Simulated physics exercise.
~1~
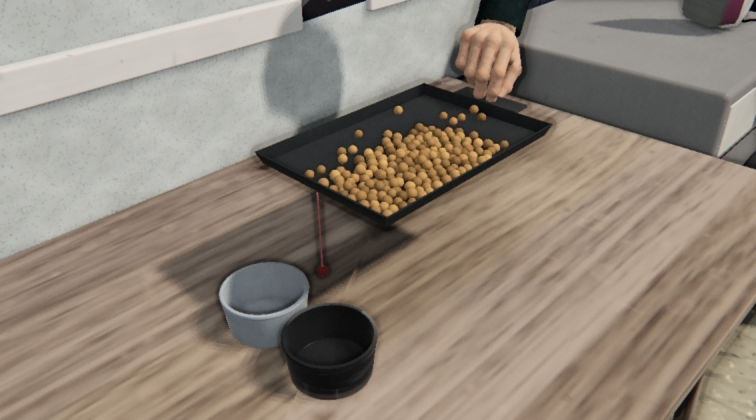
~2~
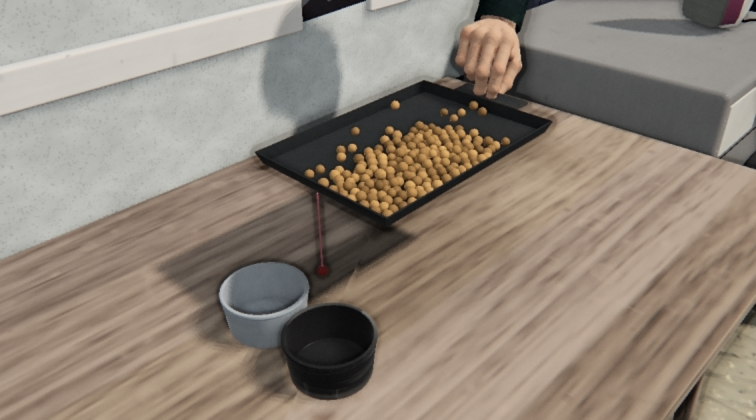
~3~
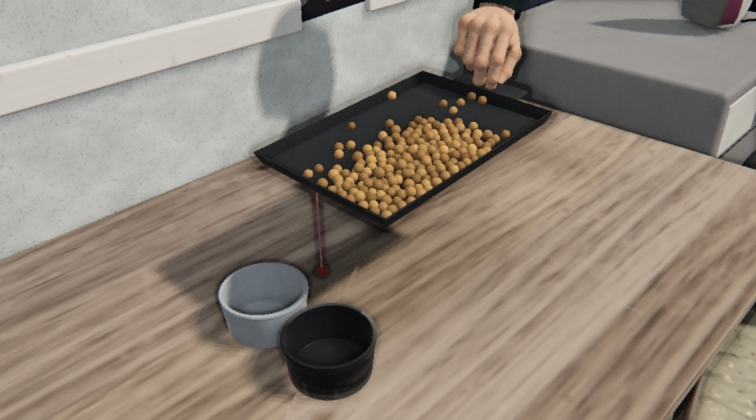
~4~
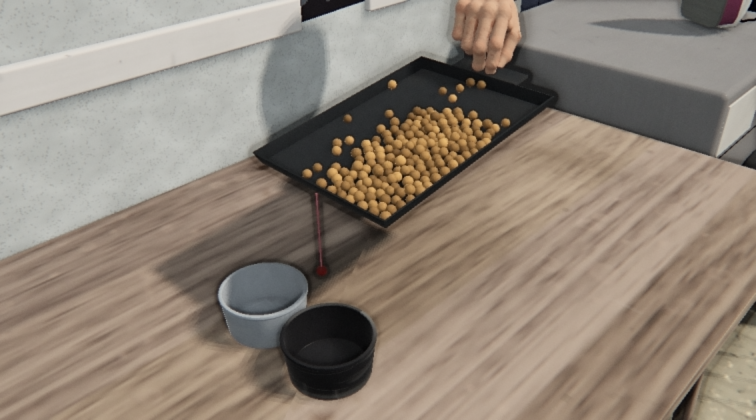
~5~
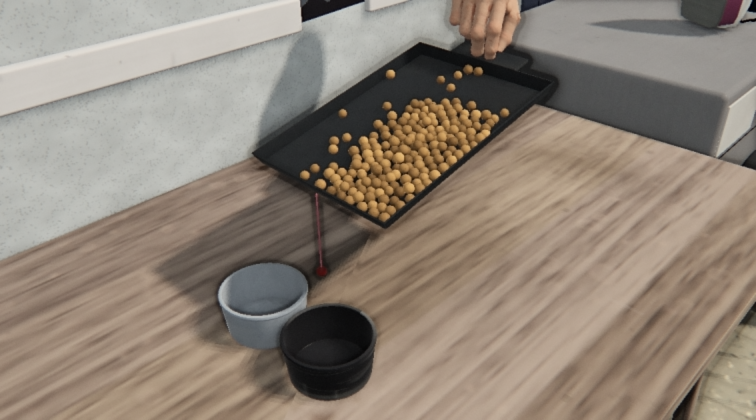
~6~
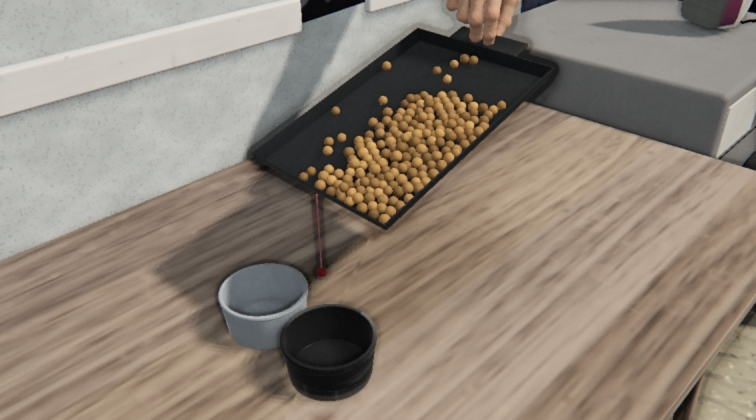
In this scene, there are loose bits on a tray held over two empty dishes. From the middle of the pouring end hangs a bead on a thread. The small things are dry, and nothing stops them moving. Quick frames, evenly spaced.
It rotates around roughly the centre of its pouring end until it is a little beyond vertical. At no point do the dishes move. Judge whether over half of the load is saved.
Over half of it is saved.
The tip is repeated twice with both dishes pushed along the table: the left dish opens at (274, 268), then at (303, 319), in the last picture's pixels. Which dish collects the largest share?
At the first place the dish on the right, at the second the dish on the left.
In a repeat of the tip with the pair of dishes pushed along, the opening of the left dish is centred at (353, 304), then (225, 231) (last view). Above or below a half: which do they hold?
In order, they'd catch a minor share, and next a minor share.
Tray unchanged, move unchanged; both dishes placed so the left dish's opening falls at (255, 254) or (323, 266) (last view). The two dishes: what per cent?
The first try gives 30 per cent, the second 0 per cent.
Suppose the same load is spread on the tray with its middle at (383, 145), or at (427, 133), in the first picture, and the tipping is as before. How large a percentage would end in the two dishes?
You'd get near 80 percent first and near 80 percent after that.
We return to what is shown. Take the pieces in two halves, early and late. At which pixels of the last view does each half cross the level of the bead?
Starting near (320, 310), moving on to near (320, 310).
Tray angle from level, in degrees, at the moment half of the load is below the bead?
The tilt then is about 70°.
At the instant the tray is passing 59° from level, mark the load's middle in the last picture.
Somewhere around pixel (335, 203) in the last picture.
Shortly afterwards, tray tipped steeply; near two thirds on the tray; a little in the right dish; a little in the left dish; only a few outside both; near a quarter in the air.
Next, tray tipped right over; near half in the right dish; near a quarter in the left dish; a little outside both; only a few in the air.
Some moments later, tray tipped past a quarter turn; near half in the right dish; near a third in the left dish; near a quarter outside both.
In the end, tray tipped past a quarter turn; near half in the right dish; near a third in the left dish; near a quarter outside both.
